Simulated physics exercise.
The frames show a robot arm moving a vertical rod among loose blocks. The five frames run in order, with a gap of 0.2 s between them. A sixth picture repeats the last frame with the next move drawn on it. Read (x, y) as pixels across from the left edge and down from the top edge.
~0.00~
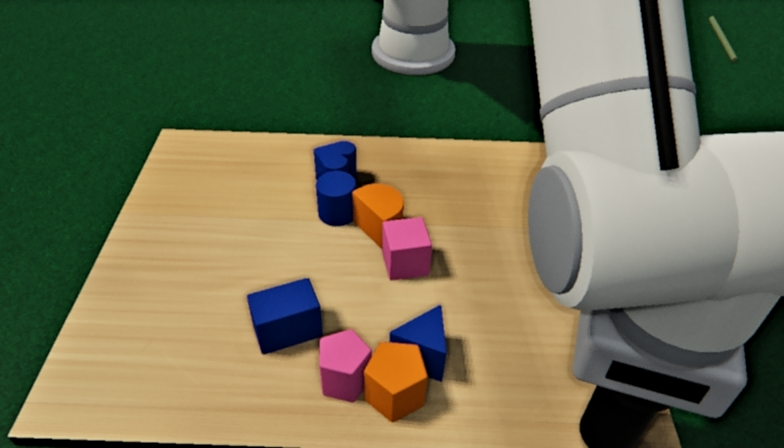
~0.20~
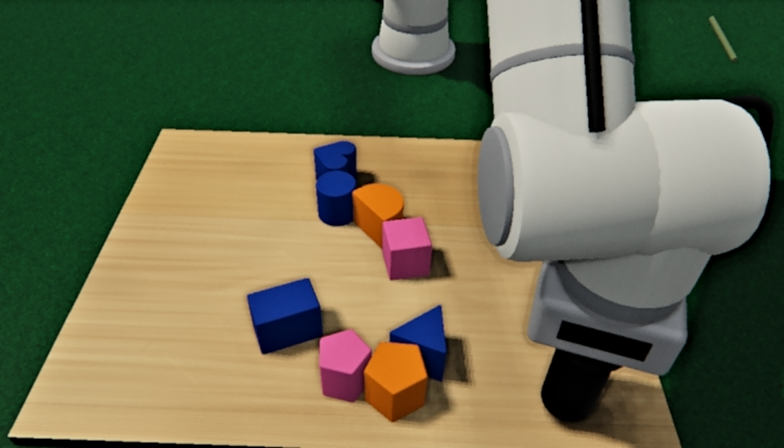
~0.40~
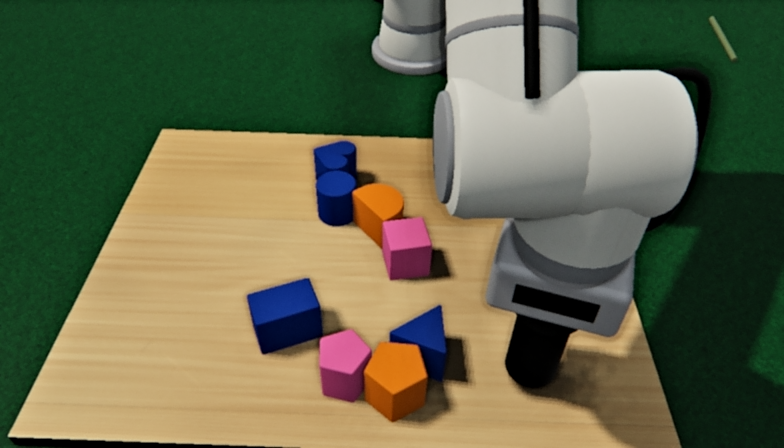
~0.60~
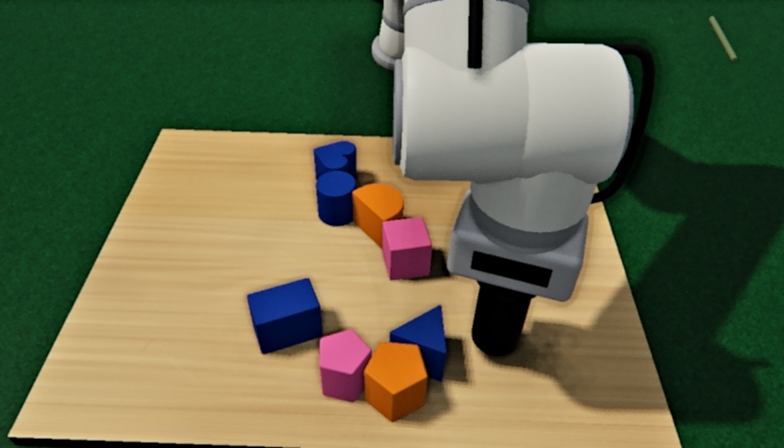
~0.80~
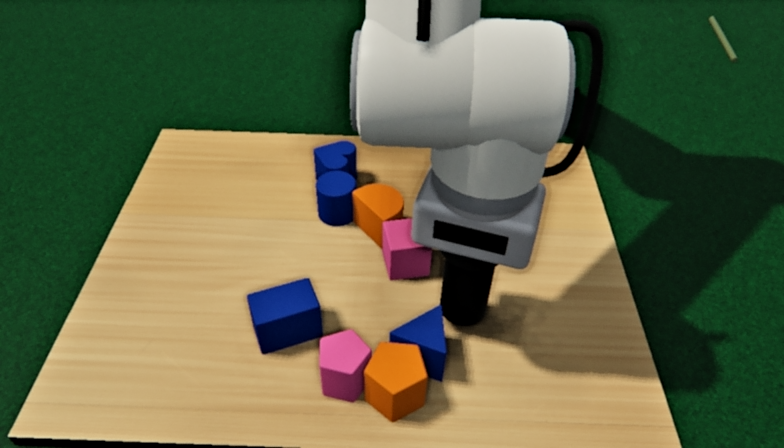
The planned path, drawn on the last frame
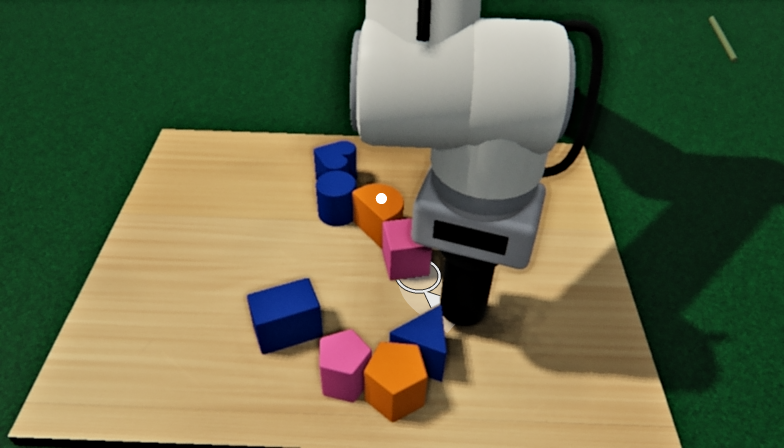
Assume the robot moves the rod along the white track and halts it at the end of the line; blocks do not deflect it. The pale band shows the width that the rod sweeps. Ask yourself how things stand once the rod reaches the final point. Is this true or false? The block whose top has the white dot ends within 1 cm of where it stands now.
This is false.
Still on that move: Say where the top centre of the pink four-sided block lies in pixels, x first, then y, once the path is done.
At the end it should sit near (395, 218).
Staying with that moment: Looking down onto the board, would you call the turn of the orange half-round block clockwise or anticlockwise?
Looking down: Clockwise.
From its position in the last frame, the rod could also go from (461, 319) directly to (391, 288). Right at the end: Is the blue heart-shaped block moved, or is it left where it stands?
By the time the path is finished, it has hardly shifted at all.
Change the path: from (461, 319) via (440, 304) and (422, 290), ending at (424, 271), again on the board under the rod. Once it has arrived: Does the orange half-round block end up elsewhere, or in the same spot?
By the time the path is finished, it has moved at least a centimetre.
Drawn move, from (461, 319) through (441, 306) and (425, 292) to (418, 275); the dot is on the orange half-round block.
On the path given first. Halfway along, rod at (433, 288); nothing pushed yet.
At the end, rod at (419, 264); blue cylinder at (332, 180); orange half-round block at (374, 190), turned 25° clockwise; pink four-sided block at (395, 218), turned 30° anticlockwise; blue triangular piece still.
